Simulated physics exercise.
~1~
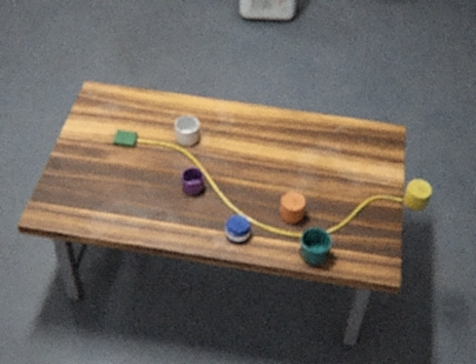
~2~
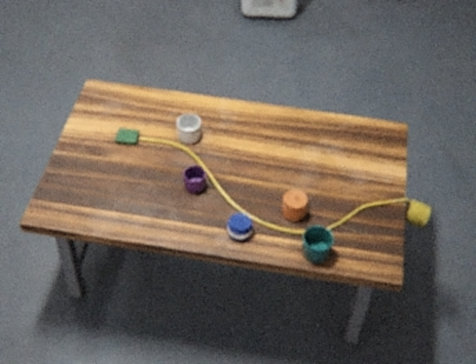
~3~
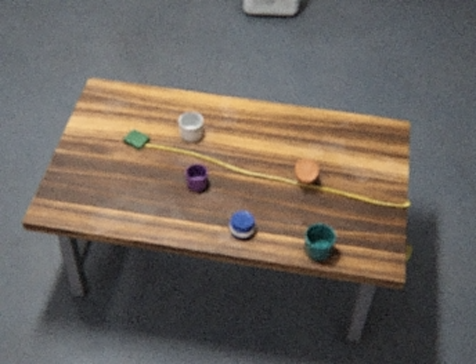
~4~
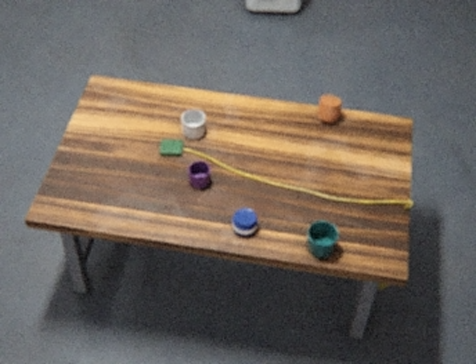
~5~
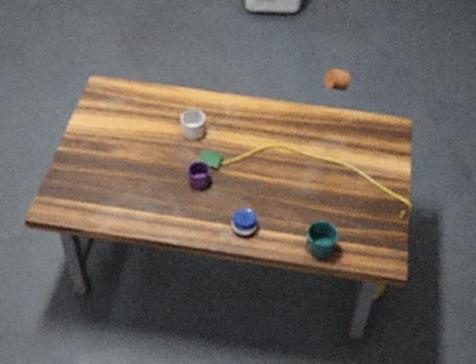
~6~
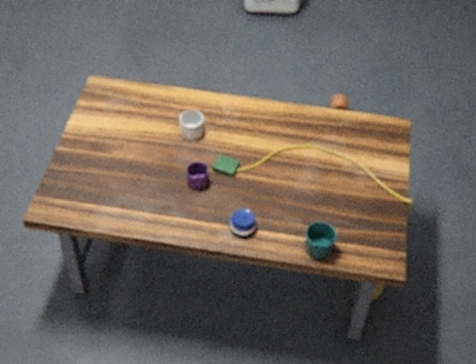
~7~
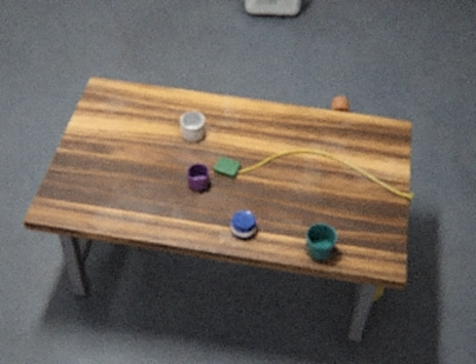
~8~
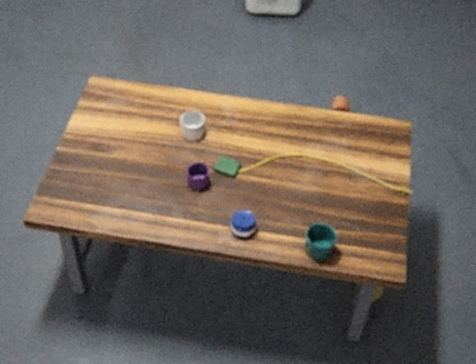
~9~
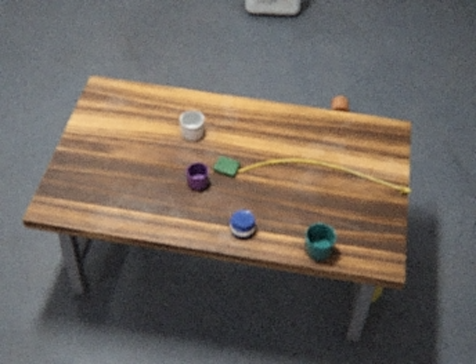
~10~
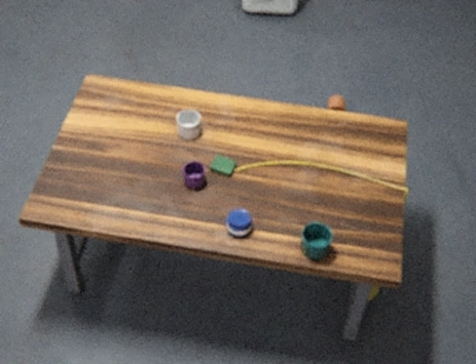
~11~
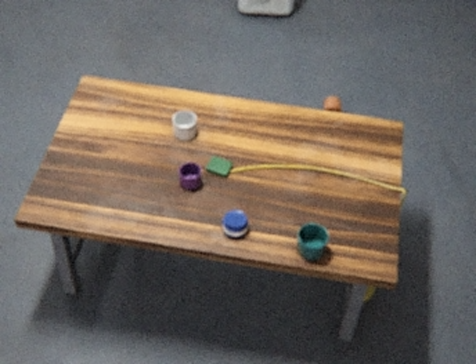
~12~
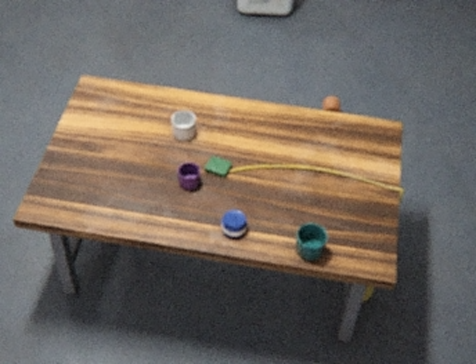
The footage shows a yellow object falling off a wooden table's right edge, its cable dragging a green object rightward and sweeping an orange tub off the far edge, while the green object stops on the table and the teal, purple, white and blue containers stay put.
